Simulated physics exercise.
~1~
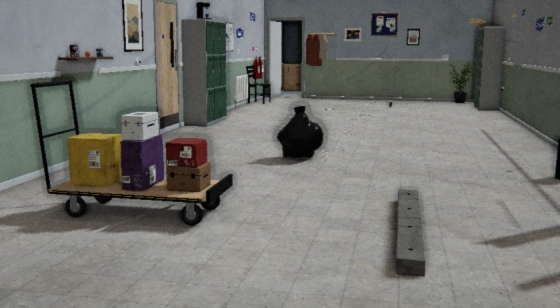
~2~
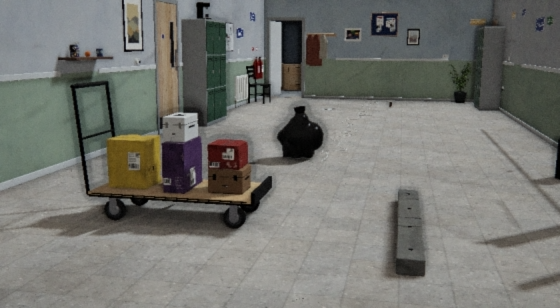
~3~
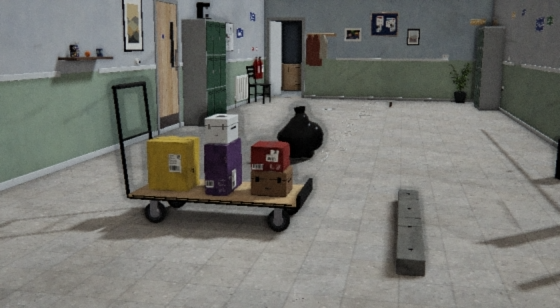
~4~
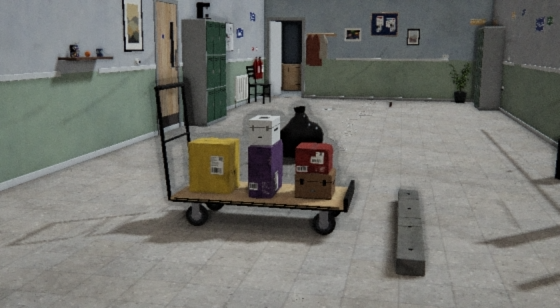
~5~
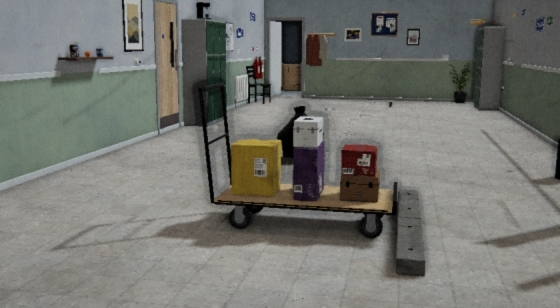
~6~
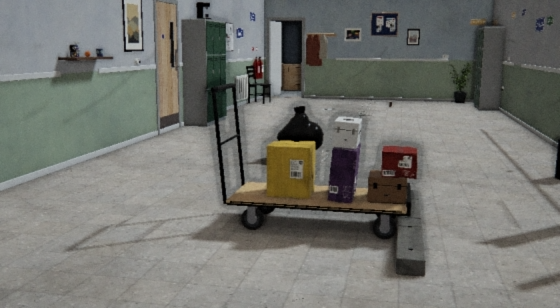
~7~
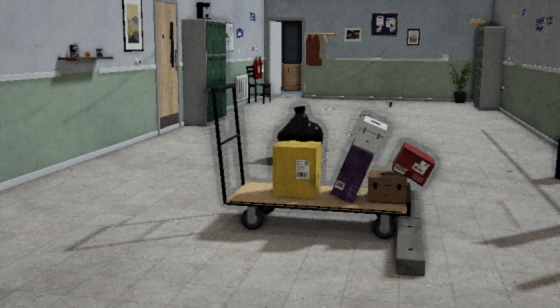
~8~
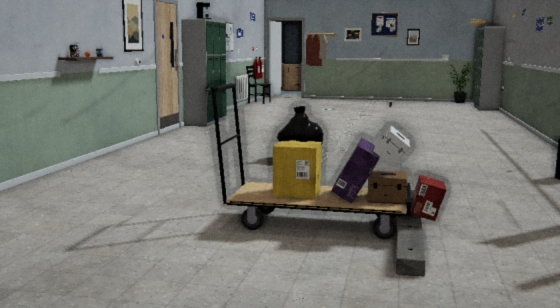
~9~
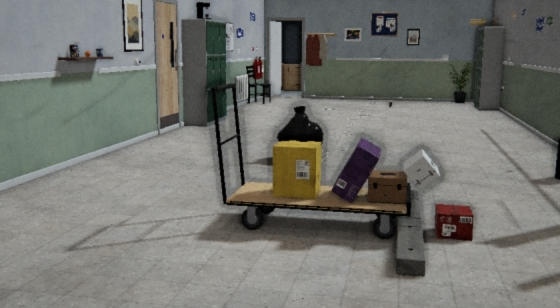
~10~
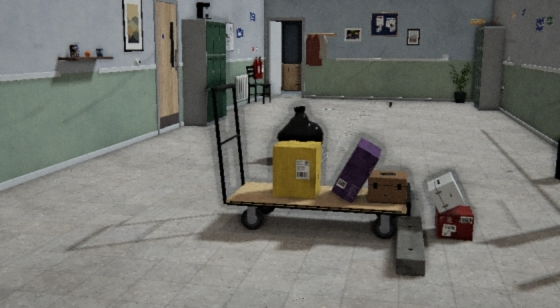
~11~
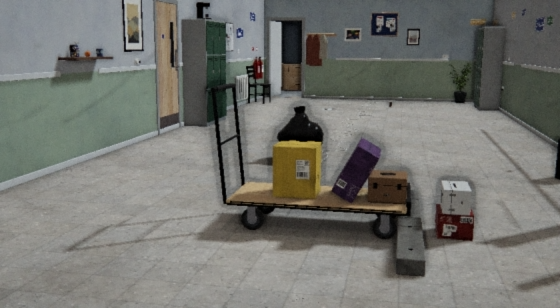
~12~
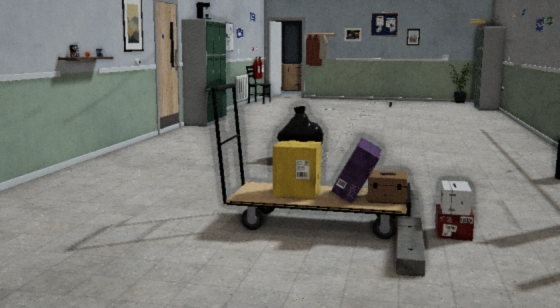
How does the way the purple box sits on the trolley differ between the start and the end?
At the start the purple box stands upright on the trolley, but by the end it is tilted over to the right, leaning towards the brown box.
